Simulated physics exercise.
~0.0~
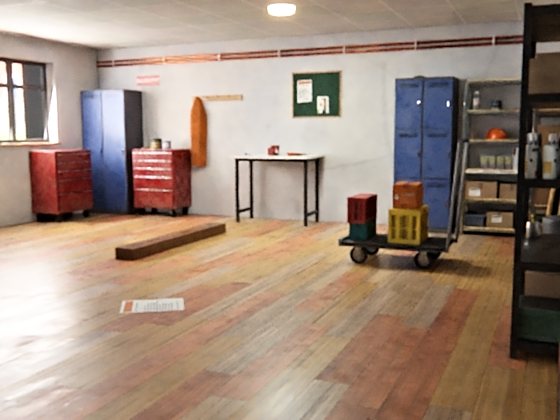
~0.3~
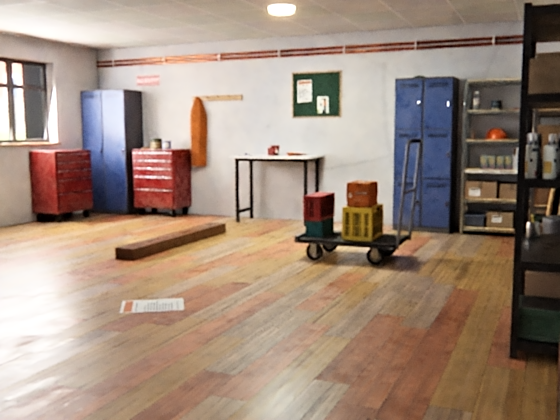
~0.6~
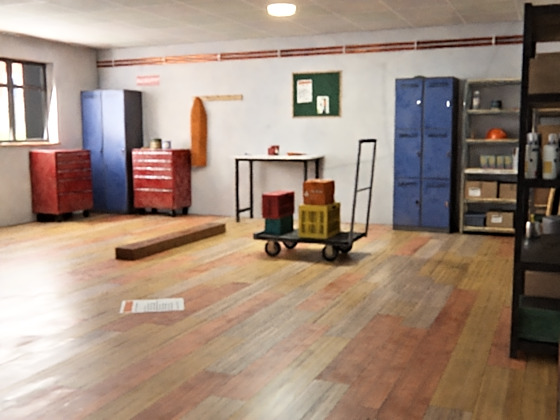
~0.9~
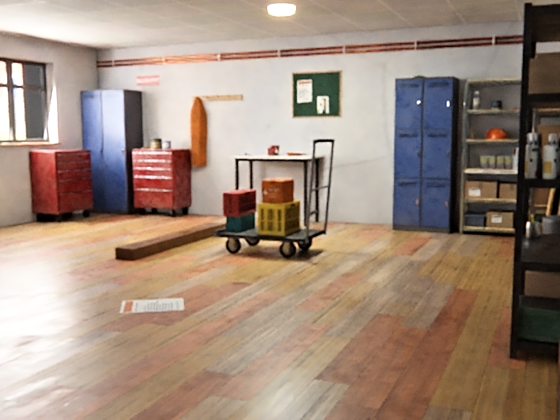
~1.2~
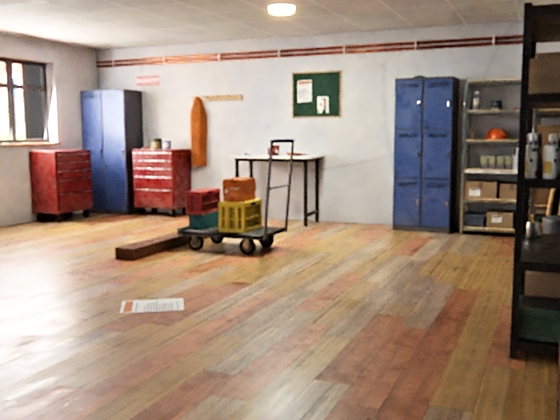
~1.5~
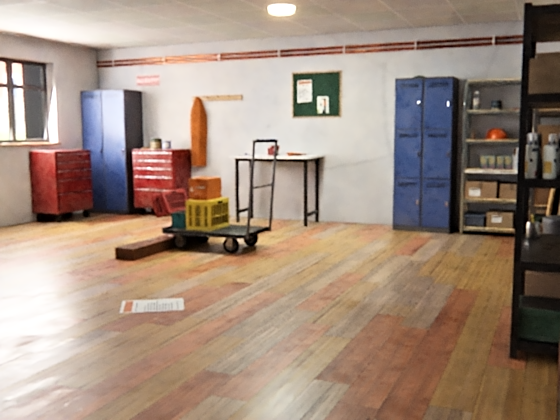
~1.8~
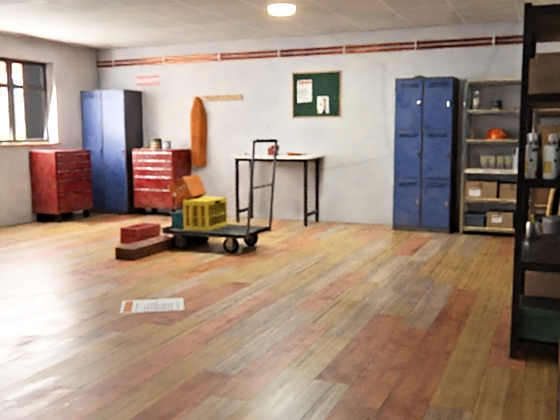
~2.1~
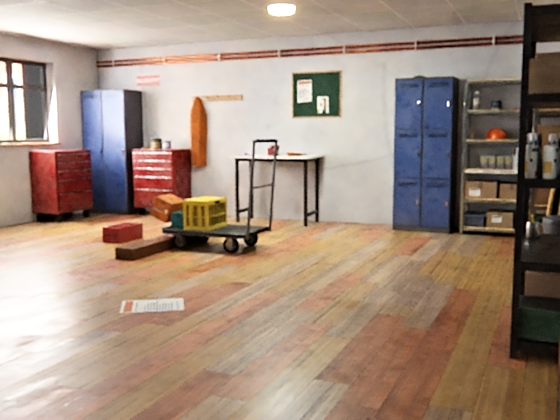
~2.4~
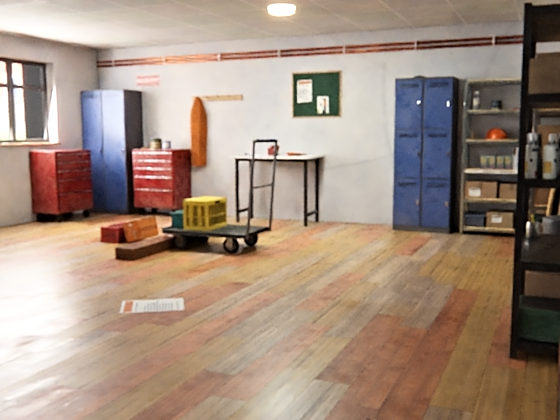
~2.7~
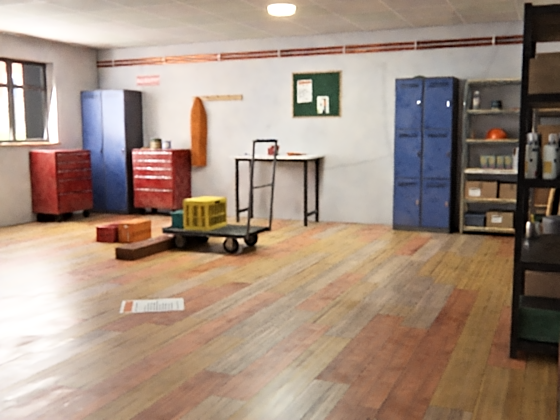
A workshop with a plank floor is seen from a fixed, slightly raised viewpoint, with blue lockers, red tool cabinets and a table along the far walls. A flat trolley carrying a red crate, an orange parcel, a yellow crate and a teal carton rolls leftward towards a low brown kerb. It stops abruptly against the kerb, and the red crate tips forward and drops over the front. The orange parcel follows, tumbling off the deck. Both come to rest on the left beyond the kerb, while the yellow crate and teal carton stay aboard the halted trolley.
